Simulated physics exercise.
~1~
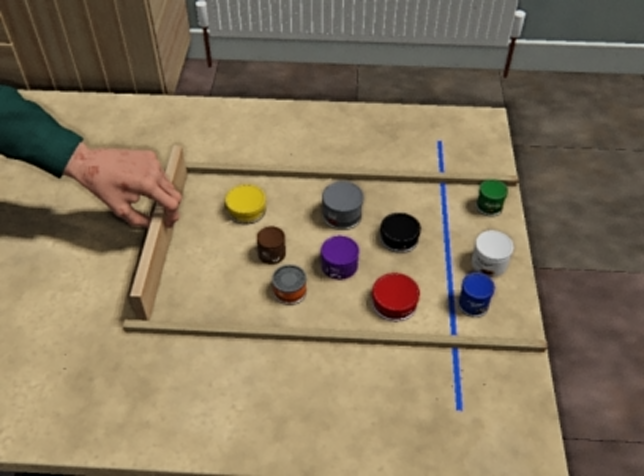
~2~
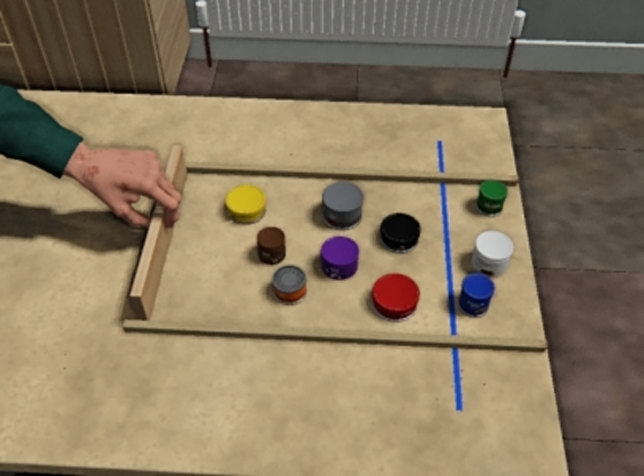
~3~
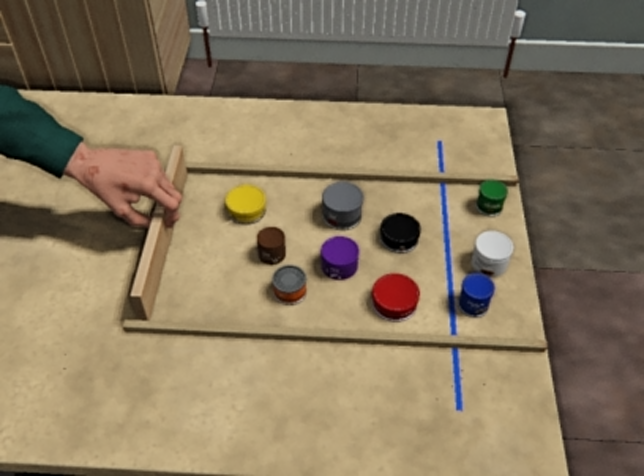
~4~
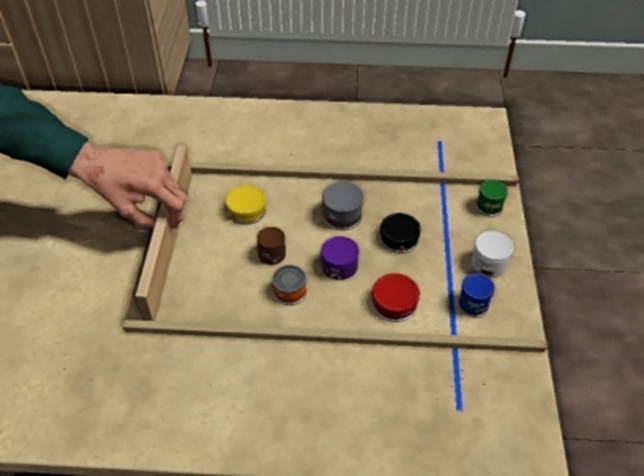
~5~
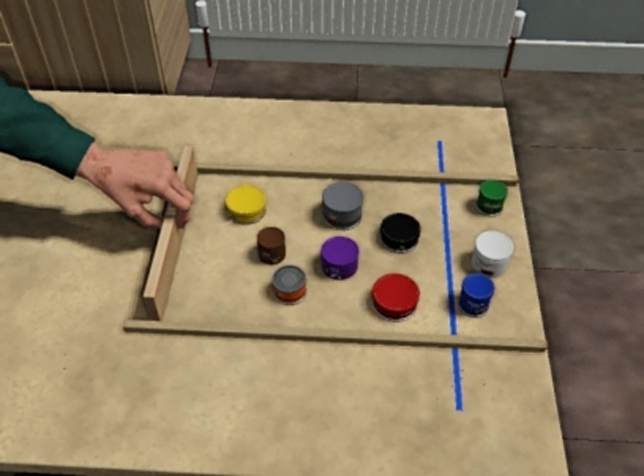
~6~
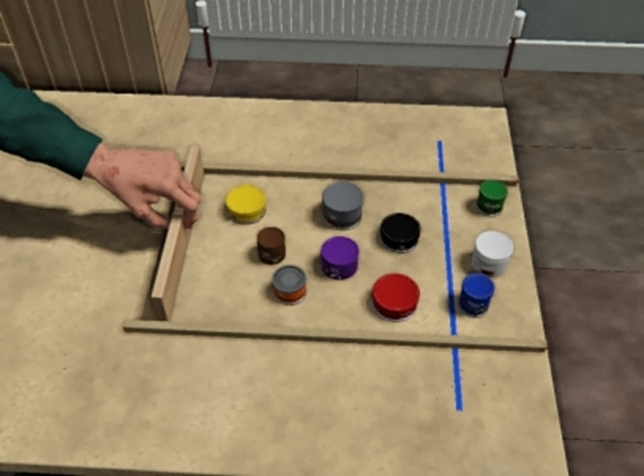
Hand holding a wooden board still between two rails, then sliding it slightly right towards ten small coloured pots, which stay unmoved.
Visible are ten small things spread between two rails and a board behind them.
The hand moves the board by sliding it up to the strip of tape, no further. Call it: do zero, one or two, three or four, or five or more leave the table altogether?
One or two.
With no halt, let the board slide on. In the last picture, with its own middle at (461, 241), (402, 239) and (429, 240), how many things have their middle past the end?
Over the end: 2, 0, 0.
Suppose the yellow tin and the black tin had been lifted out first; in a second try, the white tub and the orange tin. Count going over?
Try 1: 0; try 2: 1.
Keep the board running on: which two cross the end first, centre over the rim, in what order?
They are the green pot, the blue pot.
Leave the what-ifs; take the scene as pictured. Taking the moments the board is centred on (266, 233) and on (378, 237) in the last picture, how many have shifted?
2 and 7.
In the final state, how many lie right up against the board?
Number in contact with it: 3.
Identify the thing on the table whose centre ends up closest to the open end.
That one is the blue pot.
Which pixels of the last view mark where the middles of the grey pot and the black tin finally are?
Grey pot: (506, 206); black tin: (484, 238).
Soon after, none off yet; green pot at rest near (492, 198); white tub at rest near (492, 255); blue pot at rest near (476, 295).
At rest, the number that fall off is one or two; fallen, green pot.
